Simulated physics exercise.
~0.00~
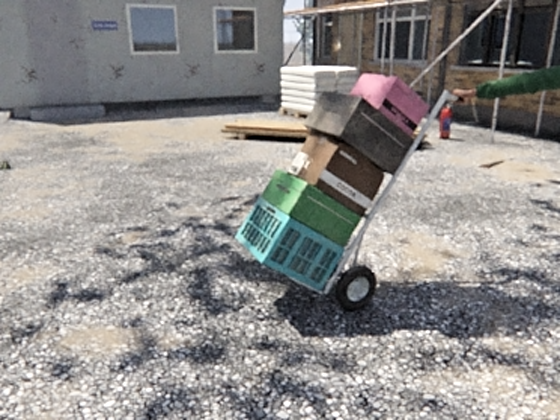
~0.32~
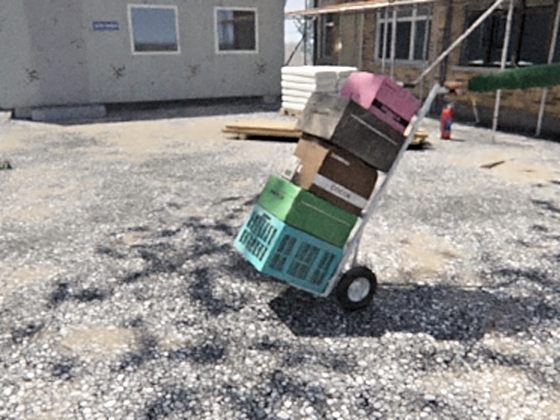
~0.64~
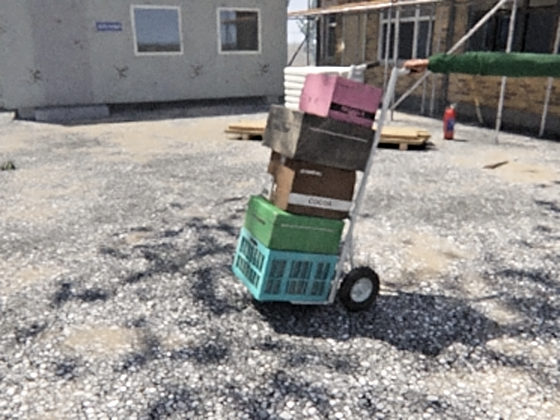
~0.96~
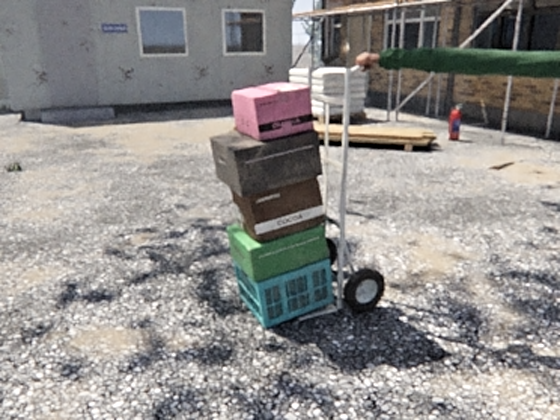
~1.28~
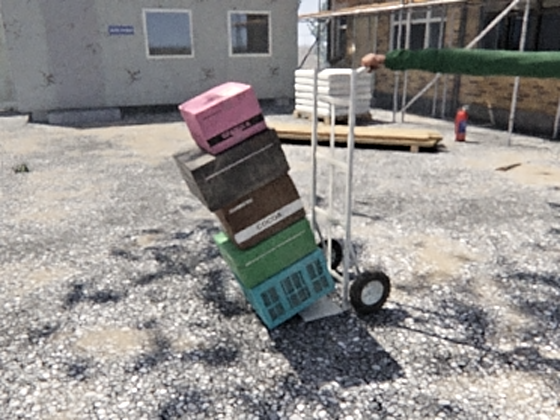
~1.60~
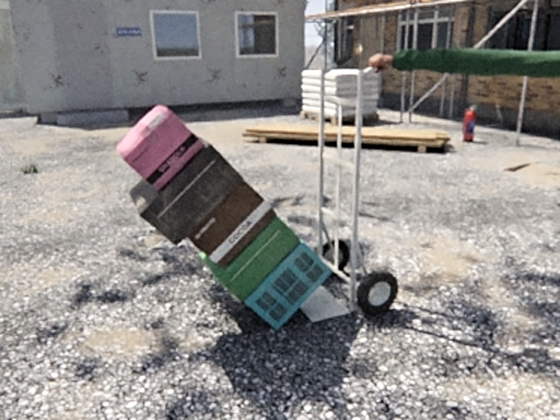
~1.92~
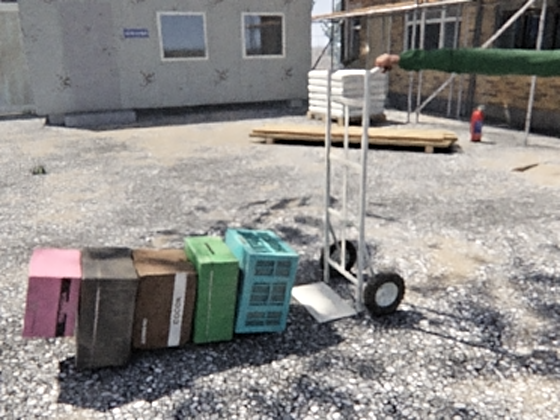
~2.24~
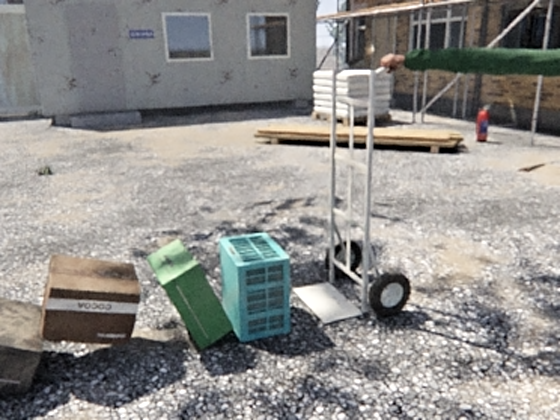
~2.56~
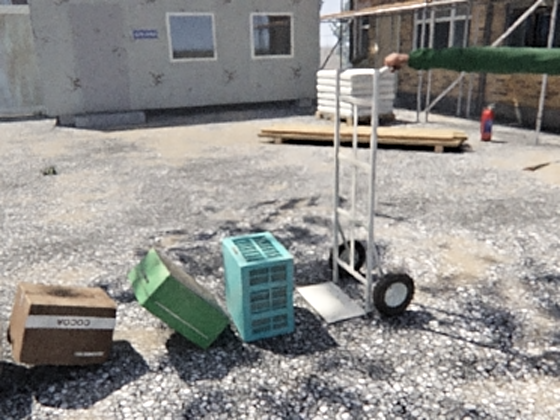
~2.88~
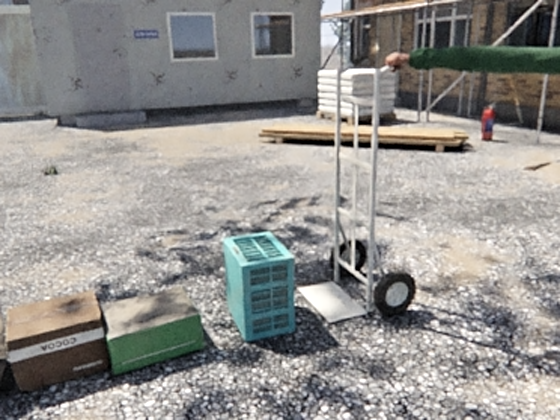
A white two-wheeled hand truck stands tilted back on sunlit gravel, seen from the side, with a grey building, stacked boards and a brick wall behind. It carries a leaning stack, with a turquoise crate at the bottom, then a green box, a brown parcel, a black box and a pink parcel on top. A green-sleeved arm at the right swings the truck upright. The stack keeps going, toppling left in a long slant until it lies in a row on the gravel. The pieces spread leftward, the pink one leaving view, while the crate rests on its side near the empty, upright truck.
